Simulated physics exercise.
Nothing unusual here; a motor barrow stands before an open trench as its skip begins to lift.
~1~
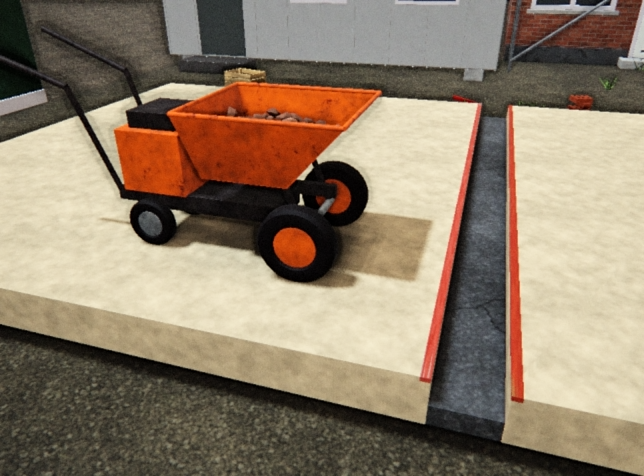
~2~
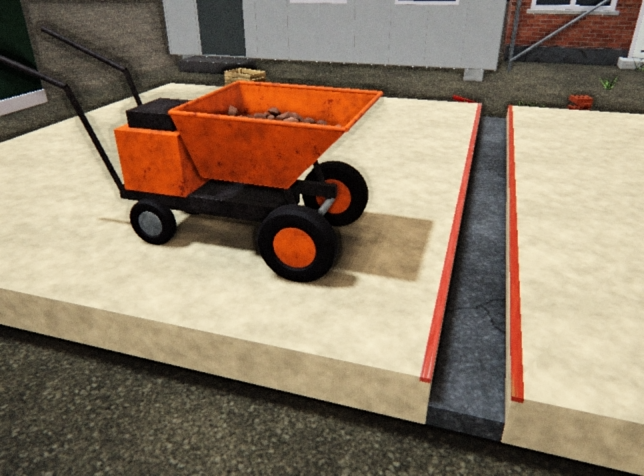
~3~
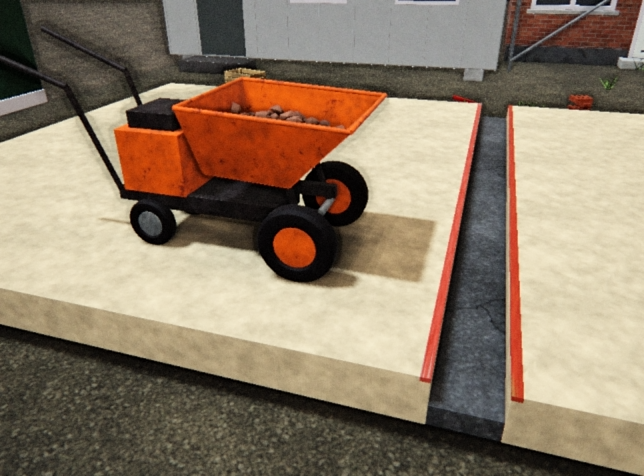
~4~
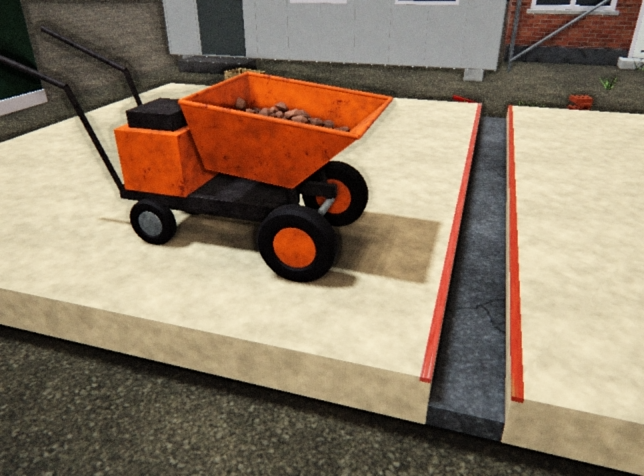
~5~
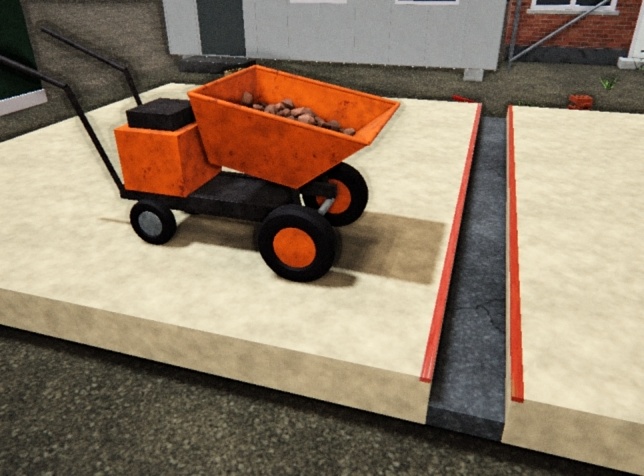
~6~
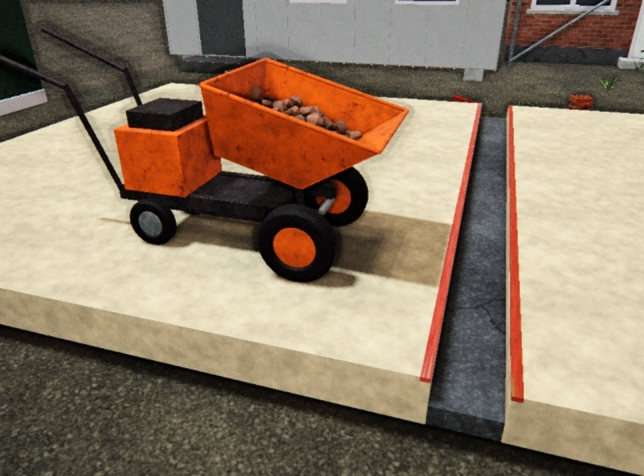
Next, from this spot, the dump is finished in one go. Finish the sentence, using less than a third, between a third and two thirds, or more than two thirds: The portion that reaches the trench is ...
The portion that reaches the trench is more than two thirds.
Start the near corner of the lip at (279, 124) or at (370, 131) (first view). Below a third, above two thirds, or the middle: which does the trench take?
First under a third, then above two thirds.
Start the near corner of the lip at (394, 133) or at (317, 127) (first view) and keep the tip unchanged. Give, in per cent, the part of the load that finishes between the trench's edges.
About 70 per cent for the first spot and about 60 per cent for the second.
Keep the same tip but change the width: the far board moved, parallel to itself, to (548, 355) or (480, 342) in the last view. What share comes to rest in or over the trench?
Lab note: Try one about 90 %, try two about 60 %.
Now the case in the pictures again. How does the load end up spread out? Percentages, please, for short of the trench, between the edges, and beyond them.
Short 10, between 85, beyond 0 %.
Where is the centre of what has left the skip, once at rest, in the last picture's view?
Close to (475, 284), more or less.
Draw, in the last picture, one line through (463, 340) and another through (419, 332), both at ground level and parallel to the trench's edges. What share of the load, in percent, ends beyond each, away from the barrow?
I'd say some 60 in a hundred, and after that 90 in a hundred.
Soon after the last picture, skip tipped steeply; all in the skip.
A little later, skip tipped right over; most in the skip; a stray few short of the trench; a small part in or heaped over the trench.
Later still, skip tipped right over; a small part in the skip; a small part short of the trench; most in or heaped over the trench; a stray few beyond it.
At rest, skip tipped right over; a small part in the skip; a small part short of the trench; most in or heaped over the trench; a stray few beyond it.
